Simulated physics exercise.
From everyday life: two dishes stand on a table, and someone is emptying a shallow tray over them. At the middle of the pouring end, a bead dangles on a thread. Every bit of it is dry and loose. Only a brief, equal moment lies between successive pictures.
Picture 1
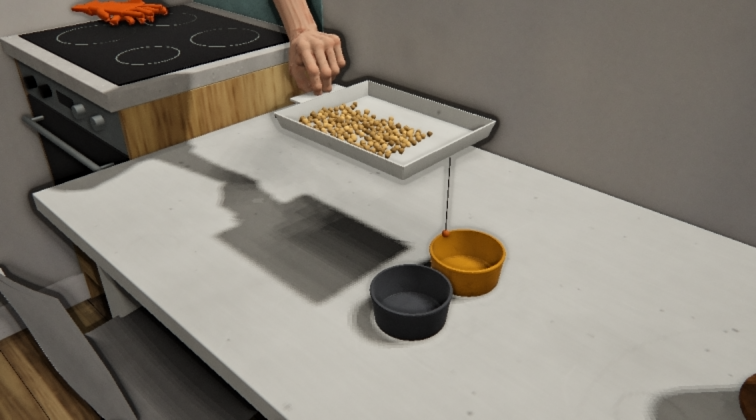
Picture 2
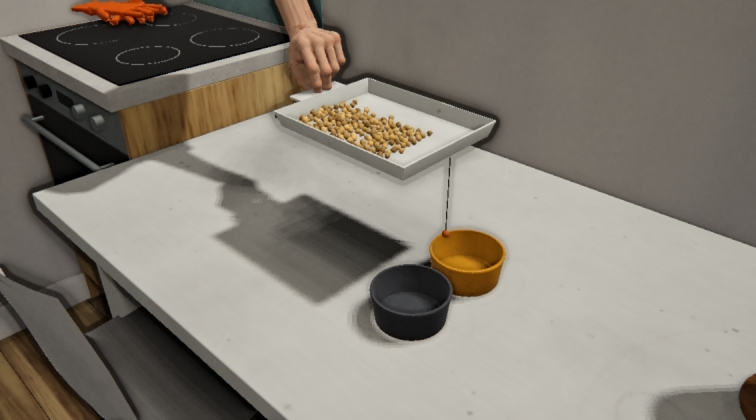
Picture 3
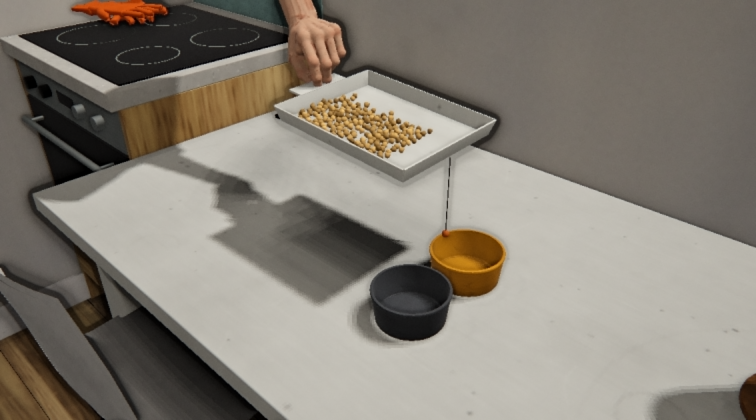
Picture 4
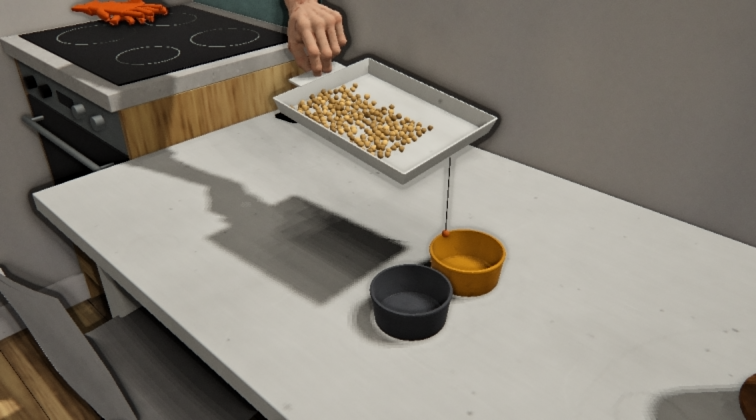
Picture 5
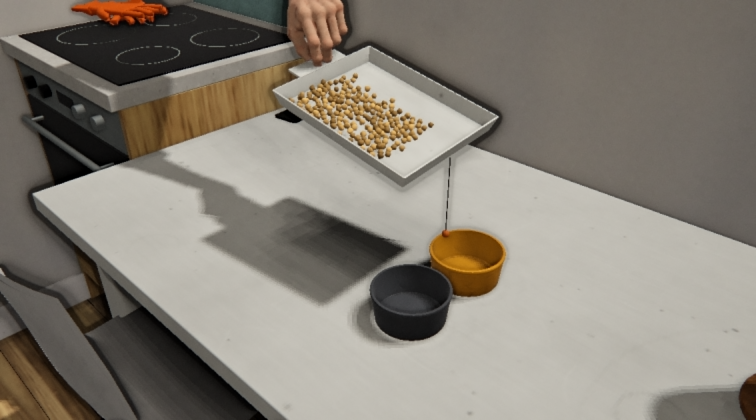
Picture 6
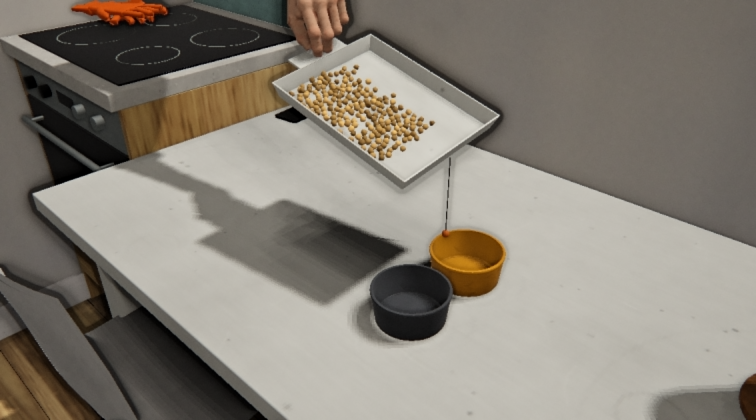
At first, a hand holds a shallow white tray of dried chickpeas level above a grey dish and an orange dish on a table, a bead hanging on a thread. Then the hand gradually tilts the tray, its left front corner dipping slightly, while the chickpeas stay on it and both dishes remain still.
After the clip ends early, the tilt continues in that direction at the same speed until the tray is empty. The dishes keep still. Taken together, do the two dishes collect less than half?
The amount caught is going to be bigger than the amount missed.
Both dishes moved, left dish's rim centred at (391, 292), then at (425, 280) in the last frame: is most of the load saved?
Result - try one, past the halfway mark; try two, past the halfway mark.
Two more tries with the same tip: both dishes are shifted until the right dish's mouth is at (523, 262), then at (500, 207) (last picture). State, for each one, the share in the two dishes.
First 0 per cent, second 0 per cent.
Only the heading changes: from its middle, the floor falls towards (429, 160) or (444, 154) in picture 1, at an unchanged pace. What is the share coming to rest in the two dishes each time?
I'd expect around 80 in a hundred first and around 60 in a hundred second.
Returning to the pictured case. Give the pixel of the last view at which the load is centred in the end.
The centre settles at about (411, 305).
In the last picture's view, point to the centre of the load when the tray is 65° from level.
The centre of the load shows up near (400, 151) in the last view.
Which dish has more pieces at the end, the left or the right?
The one at left wins.
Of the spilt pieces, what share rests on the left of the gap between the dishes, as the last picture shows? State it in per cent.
80 per cent, about.
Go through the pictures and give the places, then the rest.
Corners of the pouring end (403, 163) and (489, 121), level; middle of the load (356, 129), dried chickpeas; left dish (441, 318); right dish (496, 276); bead on its thread (446, 234), in the first frame.
Corners of the pouring end (403, 164) and (489, 121), level; middle of the load (356, 128), in the second frame.
Corners of the pouring end (404, 166) and (490, 120), tipped barely, lowest at the left corner; middle of the load (356, 124), in the third frame.
Corners of the pouring end (404, 169) and (491, 118), tipped a little, lowest at the left corner; middle of the load (356, 119), in the fourth frame.
Corners of the pouring end (404, 173) and (492, 116), tipped a little, lowest at the left corner; middle of the load (357, 113), in the fifth frame.
Corners of the pouring end (404, 176) and (493, 115), tipped clearly, lowest at the left corner; middle of the load (357, 108); left dish (441, 318); right dish (496, 276), in the sixth frame.
Just after the last frame, tray tipped steeply; almost all on the tray; just a few in the air.
A moment on, tray tipped past a quarter turn; about a tenth on the tray; the larger part in the left dish; just a few in the right dish; just a few outside both; about a tenth in the air.
Further on, tray tipped past a quarter turn; almost all in the left dish; just a few in the right dish; about a tenth outside both.
When it is over, tray tipped past a quarter turn; almost all in the left dish; just a few in the right dish; about a tenth outside both.
